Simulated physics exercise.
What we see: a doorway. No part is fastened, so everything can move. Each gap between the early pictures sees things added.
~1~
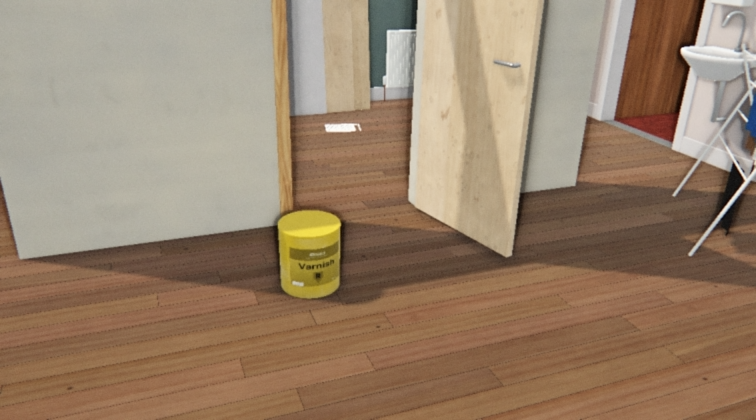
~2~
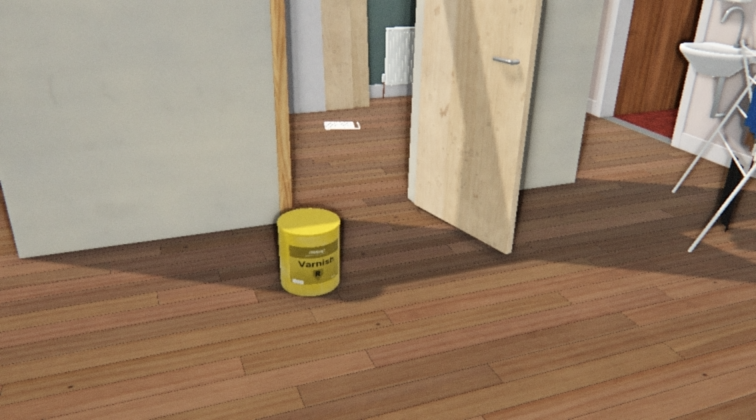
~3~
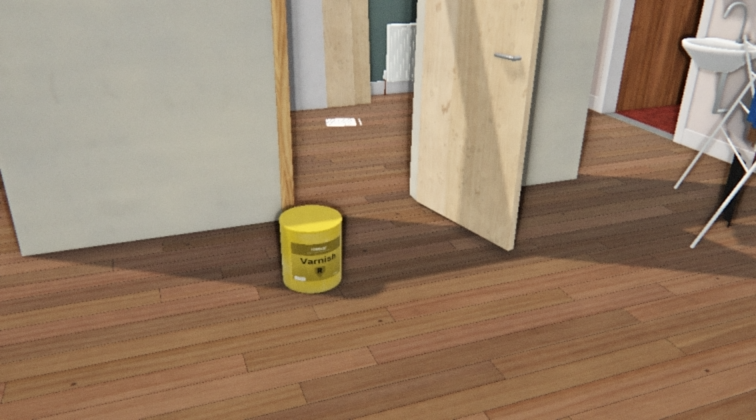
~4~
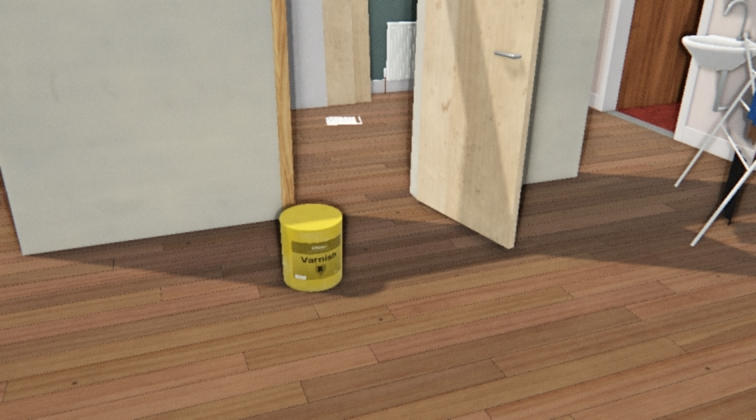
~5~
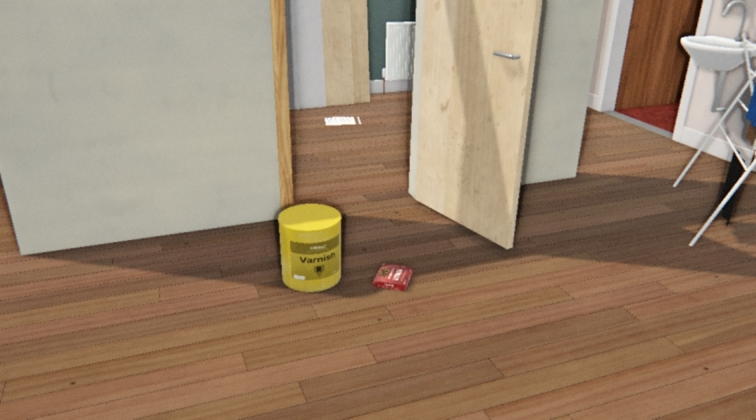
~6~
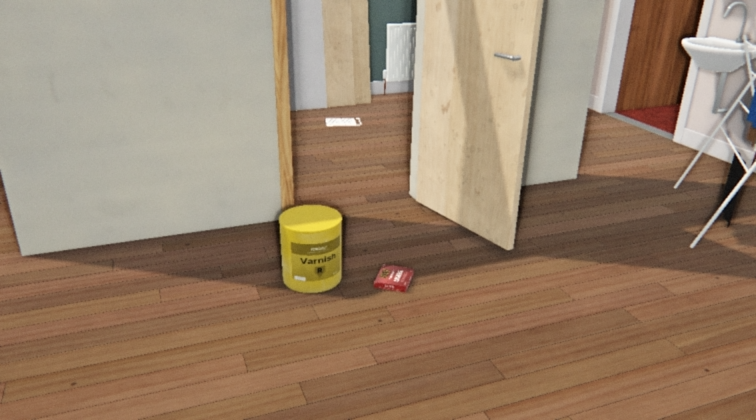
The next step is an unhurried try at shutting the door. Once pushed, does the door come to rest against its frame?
Yes, it does.
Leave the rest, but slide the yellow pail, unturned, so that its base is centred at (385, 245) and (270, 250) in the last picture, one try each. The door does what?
Try 1 - gets caught; try 2 - swings fully home.
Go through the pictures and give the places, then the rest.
The first picture shows door wide open and still; yellow pail (310, 254).
The second picture shows door wide open and still; yellow pail (310, 252).
The third picture shows door wide open and still; yellow pail (312, 249).
The fourth picture shows door wide open and still; yellow pail (312, 247).
The fifth picture shows door wide open and still; yellow pail (311, 247).
The sixth picture shows door wide open and still; red packet (394, 278); yellow pail (311, 248).
Then, 0.50 s later than the last frame, door at 87°.
Then, 0.90 s later than the last frame, door at 58°.
Then, 1.20 s later than the last frame, door at 34°.
Then, 1.50 s later than the last frame, door at 8°.
When it is over, door at 0°; both as before. End places, in pixels of the last picture, red packet near (394, 278).
